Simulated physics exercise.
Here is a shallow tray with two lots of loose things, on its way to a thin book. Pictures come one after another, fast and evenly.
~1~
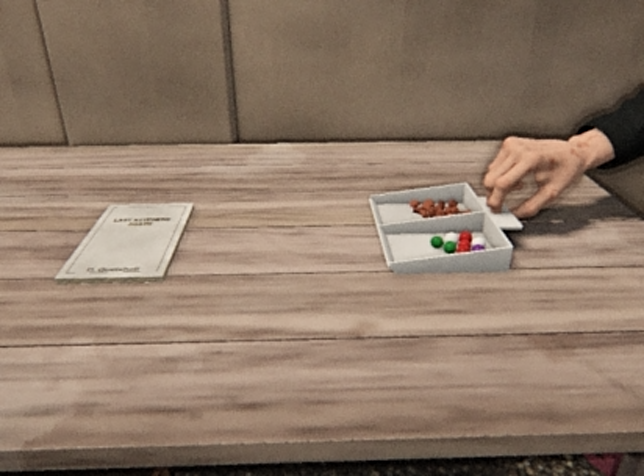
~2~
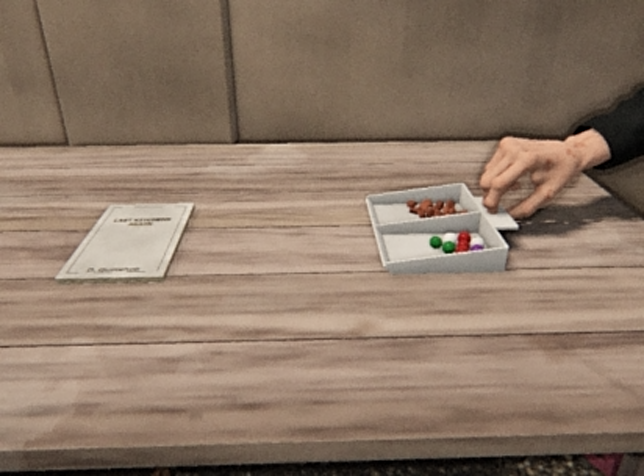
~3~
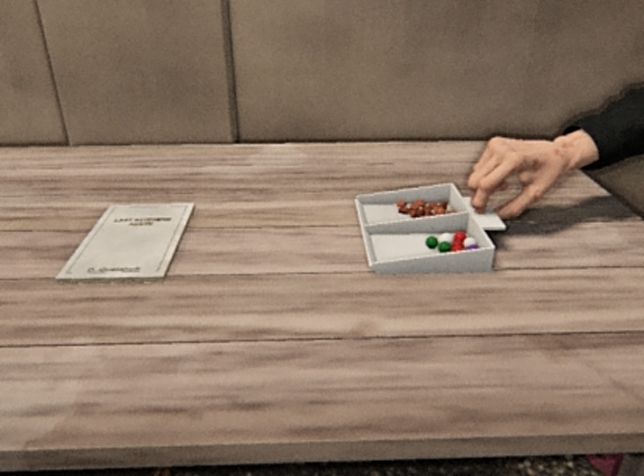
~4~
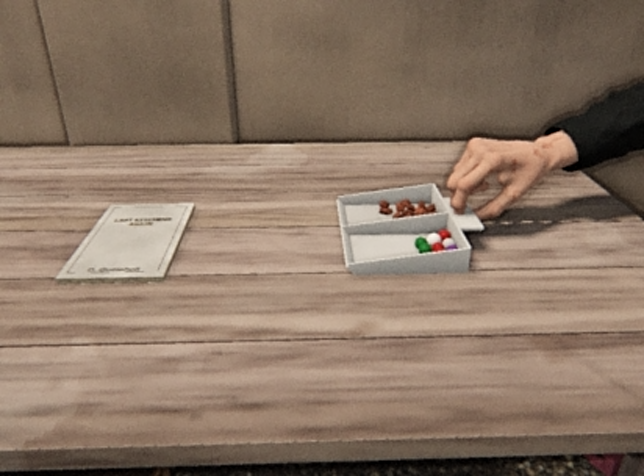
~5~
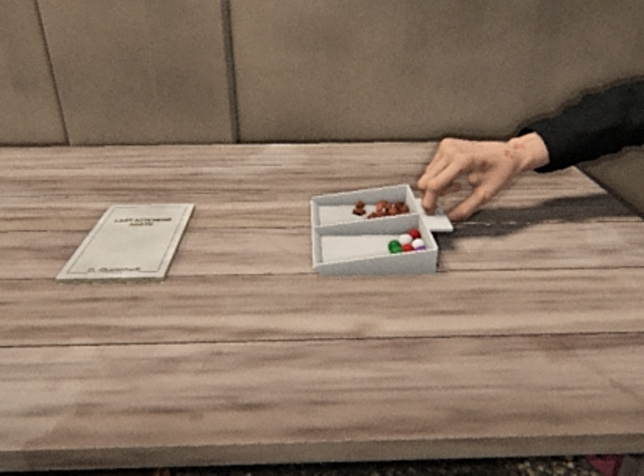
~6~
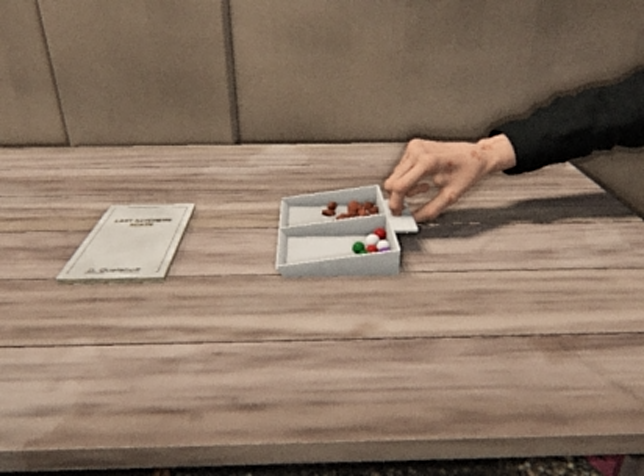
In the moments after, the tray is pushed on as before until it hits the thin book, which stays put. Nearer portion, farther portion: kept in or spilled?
Nearer portion: Some spilled; farther portion: Kept in.
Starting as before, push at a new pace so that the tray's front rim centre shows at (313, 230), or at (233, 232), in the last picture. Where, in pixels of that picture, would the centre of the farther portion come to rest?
Roughly (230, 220), then (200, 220).
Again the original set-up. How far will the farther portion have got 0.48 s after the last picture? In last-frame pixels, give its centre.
Its centre should sit roughly at (210, 218).
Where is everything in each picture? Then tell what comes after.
Front rim at (378, 228), at rest; thin book at (122, 255); nearer portion at (465, 246), a few glass marbles; farther portion at (440, 214), a few bits of crushed brick, in the first frame.
Front rim at (374, 228), hardly any of the way covered; farther portion at (437, 214), in the second frame.
Front rim at (362, 229), a small part of the way covered; nearer portion at (458, 247), in the third frame.
Front rim at (342, 229), about a quarter of the way covered; farther portion at (409, 215), in the fourth frame.
Front rim at (313, 230), about a third of the way covered; nearer portion at (408, 250), in the fifth frame.
Front rim at (279, 231), about half of the way covered; thin book at (123, 256); nearer portion at (372, 251); farther portion at (351, 216), in the sixth frame.
Then, 0.08 s after the last picture, tray still sliding, front rim near (234, 232); nearer portion all inside; farther portion all inside.
Then, 0.27 s after the last picture, tray stopped at the thin book; nearer portion all inside, moved towards the front rim; farther portion all inside, moved towards the front rim.
Then, 0.48 s after the last picture, tray stopped at the thin book; nearer portion about two thirds out of the tray; farther portion all inside, moved towards the front rim.
By the end, tray stopped at the thin book; nearer portion about two thirds out of the tray; farther portion all inside, moved towards the front rim.
